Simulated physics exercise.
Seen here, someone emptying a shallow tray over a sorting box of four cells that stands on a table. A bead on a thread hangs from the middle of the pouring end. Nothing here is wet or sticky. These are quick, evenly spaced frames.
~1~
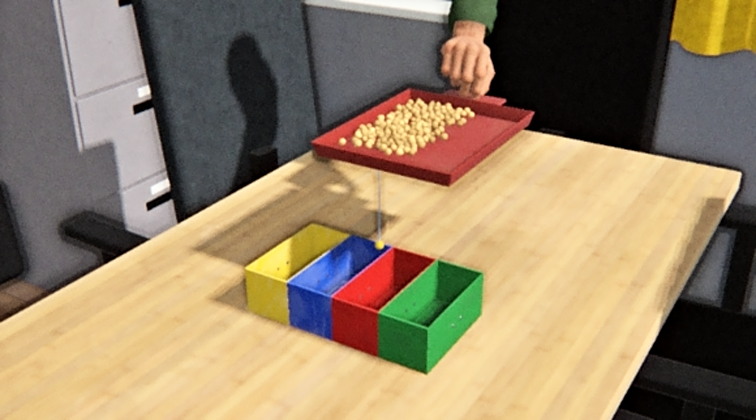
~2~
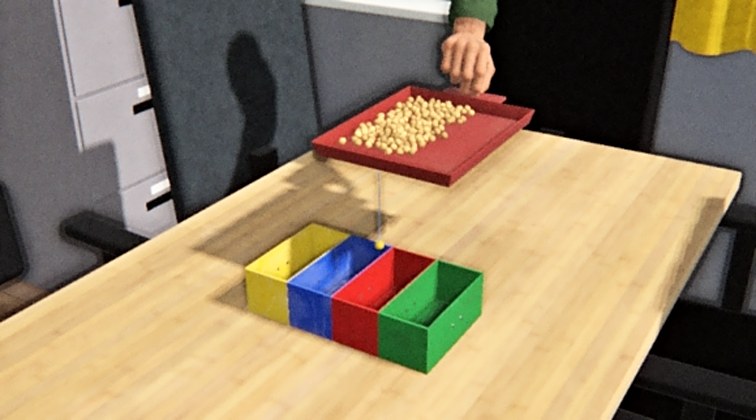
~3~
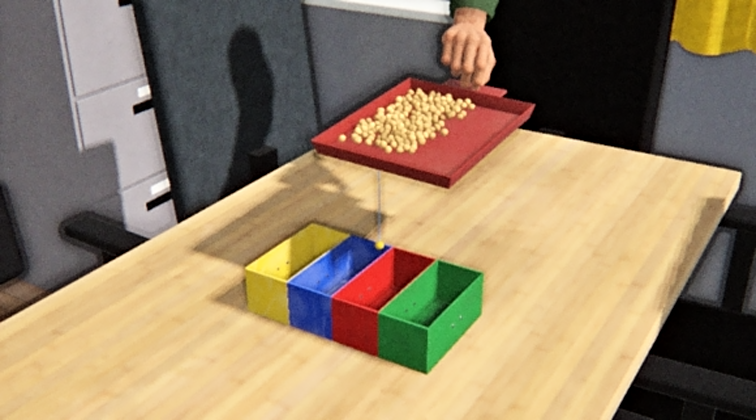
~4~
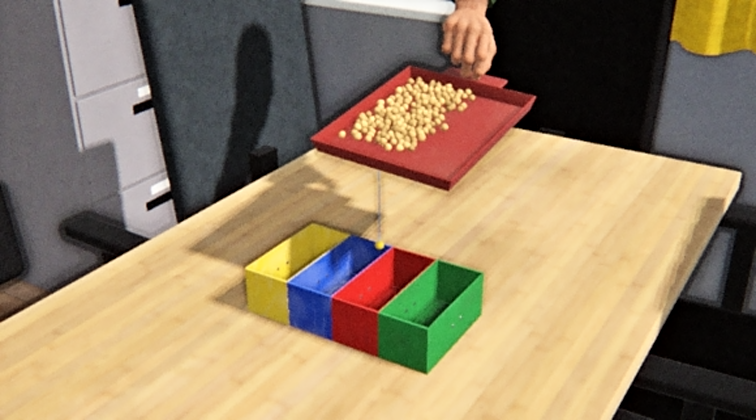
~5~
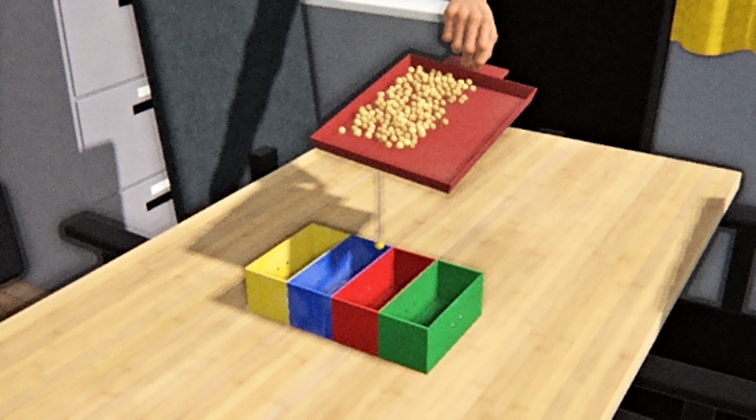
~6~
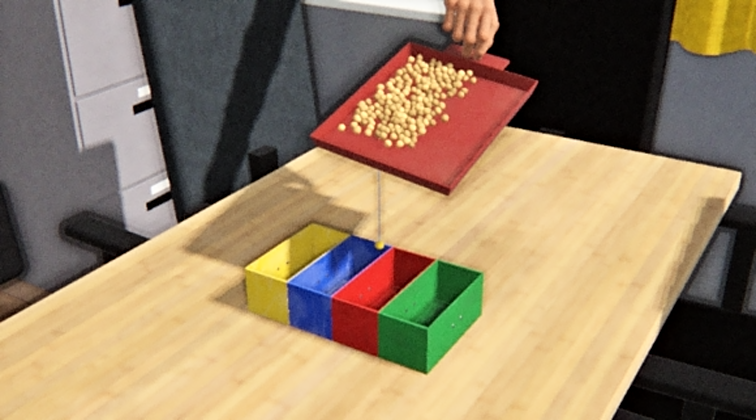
On a wooden table, a hand gradually tilting a red tray of dried chickpeas above a yellow, blue, red and green sorting box.
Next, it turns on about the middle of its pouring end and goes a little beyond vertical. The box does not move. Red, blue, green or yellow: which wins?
The green cell gets the most.
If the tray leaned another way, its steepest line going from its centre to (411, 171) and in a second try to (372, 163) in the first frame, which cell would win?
One: The green one. Two: The cell in yellow.
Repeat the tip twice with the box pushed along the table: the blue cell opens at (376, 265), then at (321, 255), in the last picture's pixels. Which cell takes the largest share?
First that red cell, then green.
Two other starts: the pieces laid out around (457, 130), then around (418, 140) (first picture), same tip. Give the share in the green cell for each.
Near 80 % and 70 %.
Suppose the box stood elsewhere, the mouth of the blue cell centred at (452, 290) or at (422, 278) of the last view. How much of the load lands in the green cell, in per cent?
The first gives 0 %, the second 0 %.
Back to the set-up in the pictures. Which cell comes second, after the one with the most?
The runner-up: The red one.
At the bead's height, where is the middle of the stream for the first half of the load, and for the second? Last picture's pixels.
The first part at (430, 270); the rest at (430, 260).
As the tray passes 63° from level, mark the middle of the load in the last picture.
Roughly at (425, 172).
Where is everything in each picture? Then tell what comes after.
In the first picture, corners of the pouring end at (317, 141) and (449, 172), level; middle of the load at (407, 128), dried chickpeas; bead on its thread at (379, 245); yellow cell at (267, 292); blue cell at (310, 307); red cell at (355, 322); green cell at (403, 339).
In the second picture, corners of the pouring end at (317, 141) and (449, 172), level; middle of the load at (407, 127).
In the third picture, corners of the pouring end at (317, 140) and (449, 174), tipped barely, lowest at the right corner; middle of the load at (407, 123).
In the fourth picture, corners of the pouring end at (317, 138) and (449, 177), tipped a little, lowest at the right corner; middle of the load at (407, 116).
In the fifth picture, corners of the pouring end at (317, 136) and (449, 181), tipped a little, lowest at the right corner; middle of the load at (407, 110).
In the sixth picture, corners of the pouring end at (316, 135) and (449, 184), tipped clearly, lowest at the right corner; middle of the load at (407, 104); yellow cell at (267, 292); blue cell at (310, 307); red cell at (355, 322); green cell at (403, 339).
Soon after the last picture, tray tipped steeply; most on the tray; a small part in the green cell; a small part falling or outside the box.
A little later, tray tipped past a quarter turn; about a quarter on the tray; about a third in the green cell; about a quarter in the red cell; about a quarter falling or outside the box.
Later still, tray tipped past a quarter turn; about two thirds in the green cell; about a quarter in the red cell; a stray few falling or outside the box.
At rest, tray tipped past a quarter turn; about two thirds in the green cell; about a quarter in the red cell; none in the blue cell; none in the yellow cell; a stray few outside the box.
